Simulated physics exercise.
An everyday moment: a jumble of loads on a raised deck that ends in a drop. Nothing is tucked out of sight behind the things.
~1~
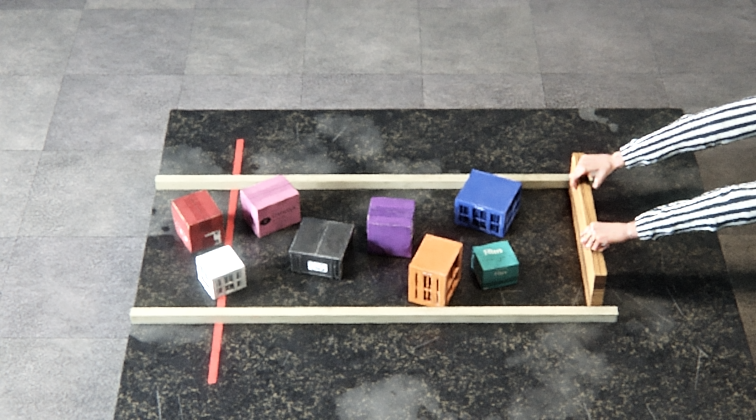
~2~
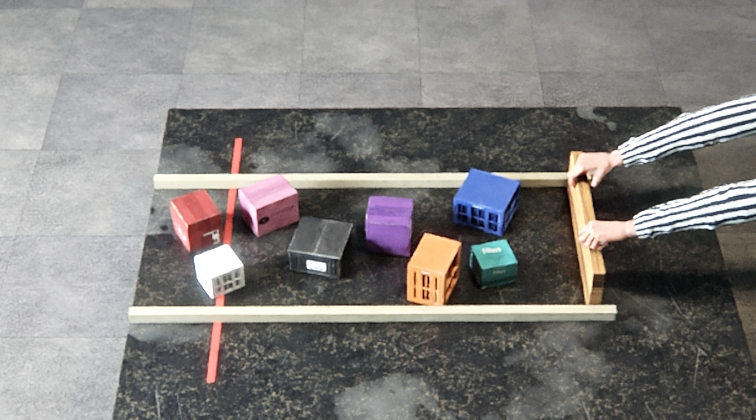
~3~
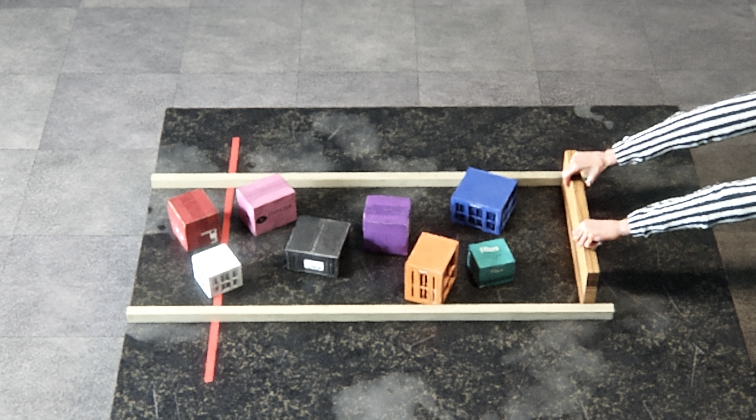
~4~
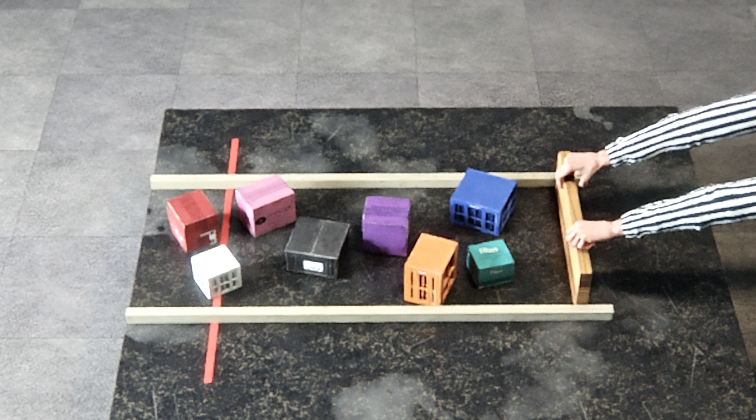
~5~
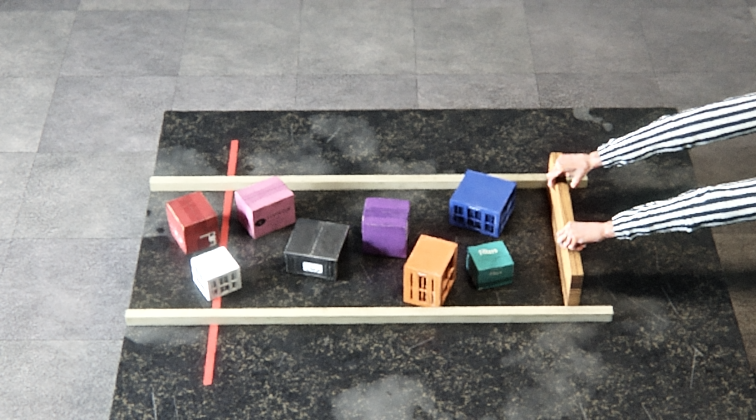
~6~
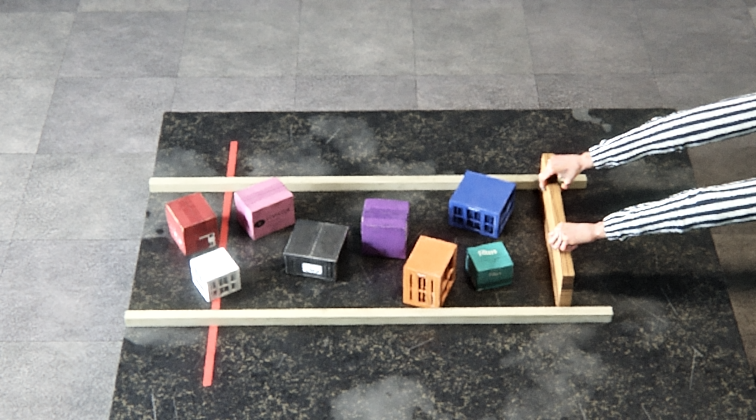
Eight coloured boxes sit scattered between two pale wooden rails on a dark speckled board over a grey tiled floor, seen from above at an angle. Red, white and pink ones are at the left near a red tape line, black and purple in the middle, orange, blue and green to the right. Two striped-sleeved arms slide a wooden plank slightly leftward, while the boxes stay put and the view shifts faintly.
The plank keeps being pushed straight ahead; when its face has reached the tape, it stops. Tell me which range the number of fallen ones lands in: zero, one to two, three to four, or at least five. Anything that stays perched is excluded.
The count that fall off is at least one and at most two.
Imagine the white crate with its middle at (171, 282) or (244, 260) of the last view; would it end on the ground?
The white crate ends up below at the first spot and ends up below at the second.
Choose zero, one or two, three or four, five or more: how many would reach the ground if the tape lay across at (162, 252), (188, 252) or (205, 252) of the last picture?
One after the other, the answers are at least five; 5 or more; 3 or 4.
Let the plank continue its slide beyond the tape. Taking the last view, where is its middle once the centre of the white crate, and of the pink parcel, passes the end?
Roughly at (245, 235) and roughly at (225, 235).
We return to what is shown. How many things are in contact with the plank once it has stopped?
I count 3 of them.
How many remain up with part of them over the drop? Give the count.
The total would be 2.
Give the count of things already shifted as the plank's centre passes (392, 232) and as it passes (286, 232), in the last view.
At the one place 5, at the other 8.
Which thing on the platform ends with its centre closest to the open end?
That one's the pink parcel.
A little later, none off yet; red parcel at rest near (193, 224); white crate at rest near (216, 275); pink parcel at rest near (265, 208).
Next, none off yet; red parcel at rest near (193, 224); white crate shifted a little near (211, 278); pink parcel at rest near (265, 208).
Later still, none off yet; red parcel shifted a little near (169, 226); white crate shifted well along near (149, 290); pink parcel shifted about its own width near (202, 205).
When it is over, the number that fall off is one or two; down, white crate and red parcel.
